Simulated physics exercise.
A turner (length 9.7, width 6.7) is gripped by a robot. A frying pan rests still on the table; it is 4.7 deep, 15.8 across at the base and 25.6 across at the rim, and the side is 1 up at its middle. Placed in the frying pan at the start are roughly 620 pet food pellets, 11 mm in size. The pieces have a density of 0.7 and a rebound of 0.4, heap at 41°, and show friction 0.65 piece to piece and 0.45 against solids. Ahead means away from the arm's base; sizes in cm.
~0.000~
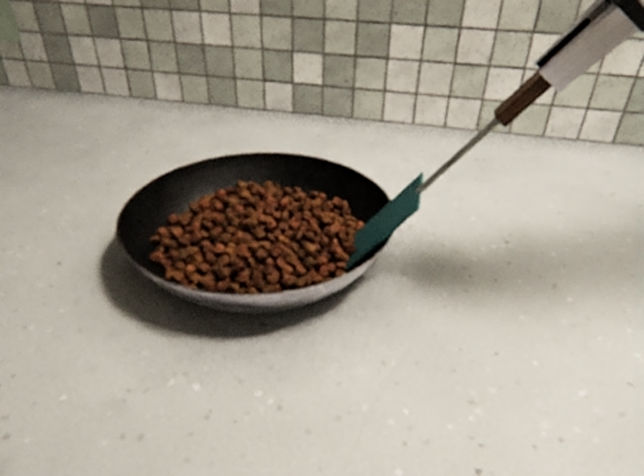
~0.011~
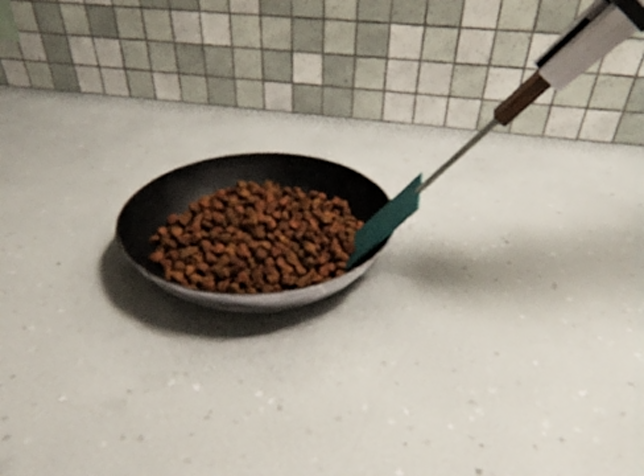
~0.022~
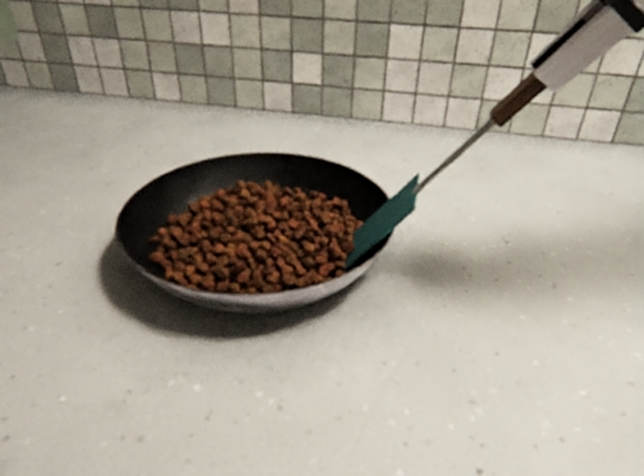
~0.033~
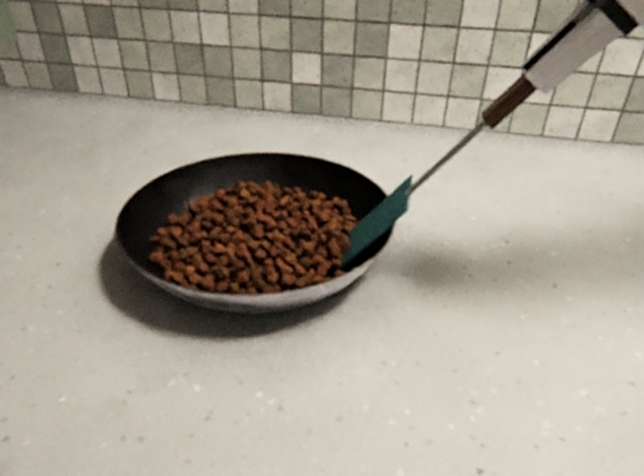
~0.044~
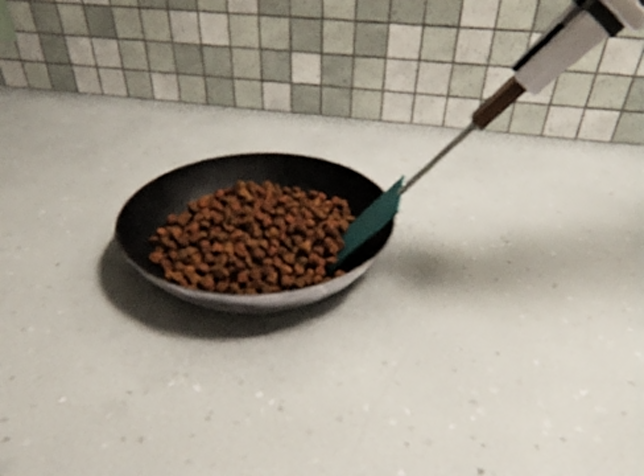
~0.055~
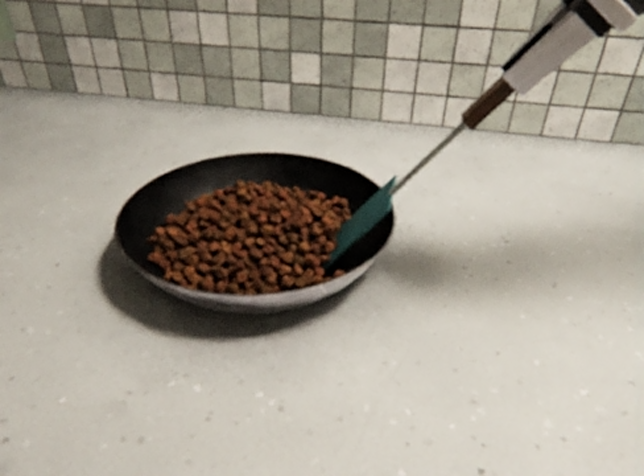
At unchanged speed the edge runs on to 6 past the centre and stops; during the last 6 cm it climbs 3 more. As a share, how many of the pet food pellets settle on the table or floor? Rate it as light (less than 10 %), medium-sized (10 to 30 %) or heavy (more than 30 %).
Rated light.
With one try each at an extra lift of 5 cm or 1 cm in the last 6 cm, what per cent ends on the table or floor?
Result: Approx. 5 % and 0 %, one try each.
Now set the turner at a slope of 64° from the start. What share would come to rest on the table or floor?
Result, estimated: 5 %.
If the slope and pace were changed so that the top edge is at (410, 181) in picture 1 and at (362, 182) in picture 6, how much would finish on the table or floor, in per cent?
It comes to something like 20 %, give or take.
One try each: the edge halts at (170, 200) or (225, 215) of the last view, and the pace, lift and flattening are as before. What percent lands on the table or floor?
About 25 and 0 per cent.
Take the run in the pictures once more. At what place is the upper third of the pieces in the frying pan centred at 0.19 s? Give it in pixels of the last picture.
Roughly pixel (206, 211).
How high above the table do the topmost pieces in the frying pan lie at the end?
Top of the heap: Roughly 6.5 cm above the table top.
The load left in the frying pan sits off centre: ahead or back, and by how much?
The kept load is shifted forward by about 4.5 cm.
By 0.12 s, sloping 53°, highest piece 6 above the table; 622 in the frying pan.
By 0.19 s, sloping 53°, highest piece 6 above the table; 622 in the frying pan.
By 0.42 s, sloping 53°, highest piece 7 above the table; 606 in the frying pan, 14 on the table or floor, 2 on the blade or in flight.
By 1.47 s, sloping 53°, highest piece 6 above the table; 604 in the frying pan, 18 on the table or floor.
Final count, 604 in the frying pan, 18 on the table or floor. That is 3 % on the table or floor.
